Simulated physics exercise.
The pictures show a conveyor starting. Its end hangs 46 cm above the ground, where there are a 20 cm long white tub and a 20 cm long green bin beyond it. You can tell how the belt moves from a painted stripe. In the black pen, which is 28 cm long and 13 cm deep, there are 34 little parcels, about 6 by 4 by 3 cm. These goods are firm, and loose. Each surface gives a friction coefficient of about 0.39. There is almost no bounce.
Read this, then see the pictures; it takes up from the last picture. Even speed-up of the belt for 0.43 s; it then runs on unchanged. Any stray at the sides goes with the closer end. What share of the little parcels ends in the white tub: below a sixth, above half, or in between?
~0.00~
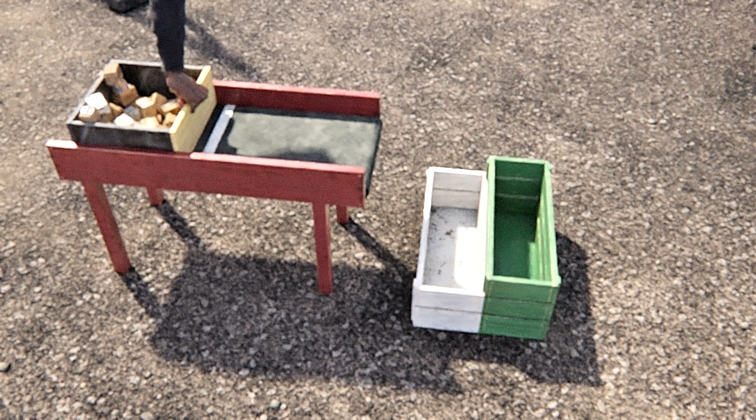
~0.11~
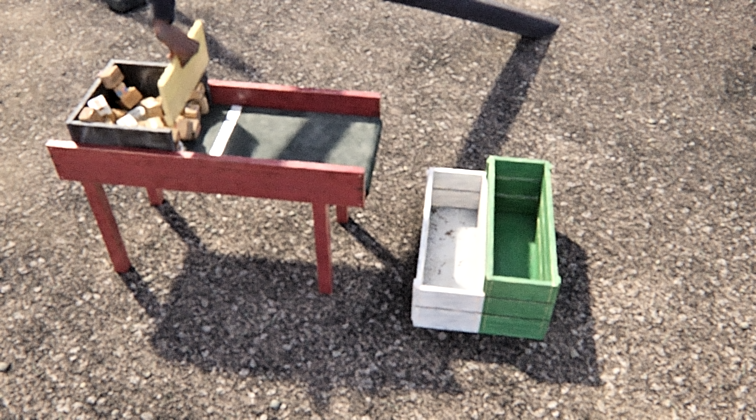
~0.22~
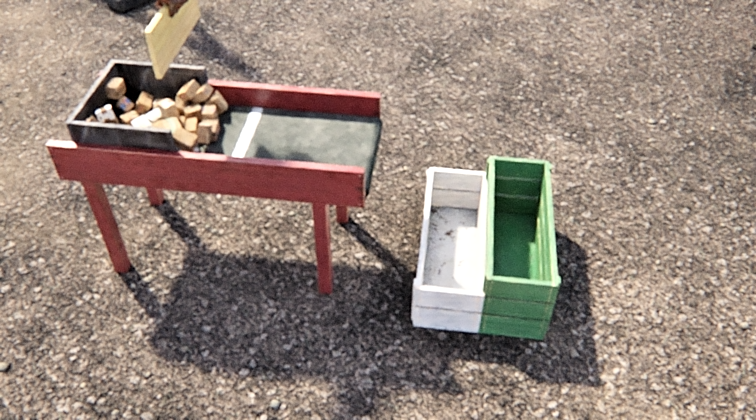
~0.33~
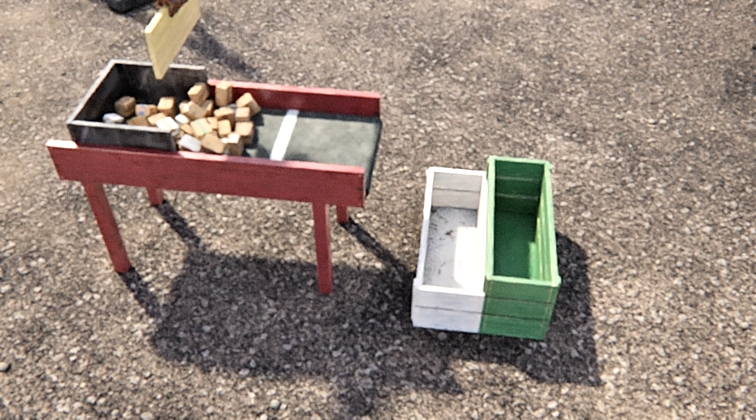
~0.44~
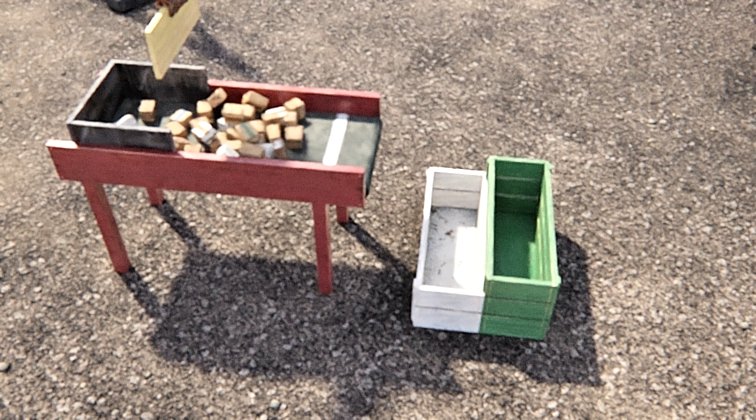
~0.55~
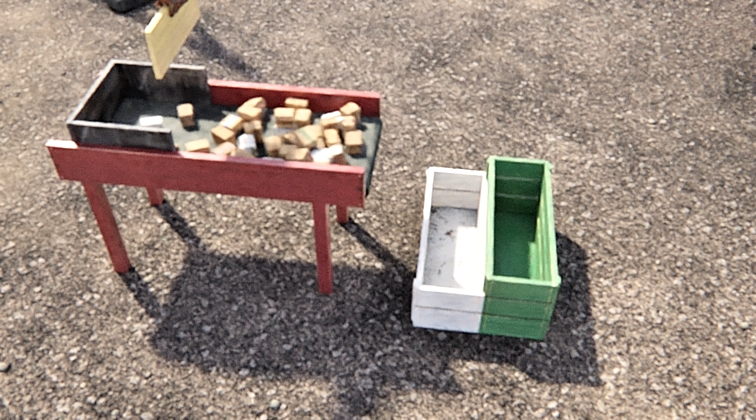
Expect more than half of the load in the white tub.
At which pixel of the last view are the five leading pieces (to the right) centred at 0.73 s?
Their mean place is near (443, 165).
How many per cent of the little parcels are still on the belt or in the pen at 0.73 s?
Around 40 %.
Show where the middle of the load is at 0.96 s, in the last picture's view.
At about (466, 208).
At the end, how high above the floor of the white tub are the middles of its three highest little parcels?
7 cm or so.
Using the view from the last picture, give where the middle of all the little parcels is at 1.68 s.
(456, 256).
After 0.73 s, 14 on the belt and 20 in the air.
After 0.96 s, 8 in the white tub, 3 in the green bin, 1 on the belt and 22 in the air.
After 1.27 s, 24 in the white tub, 8 in the green bin and 2 in the air.
Final count (at 1.68 s), 26 in the white tub and 8 in the green bin. Asked share, 26 of 34, 76 per cent.
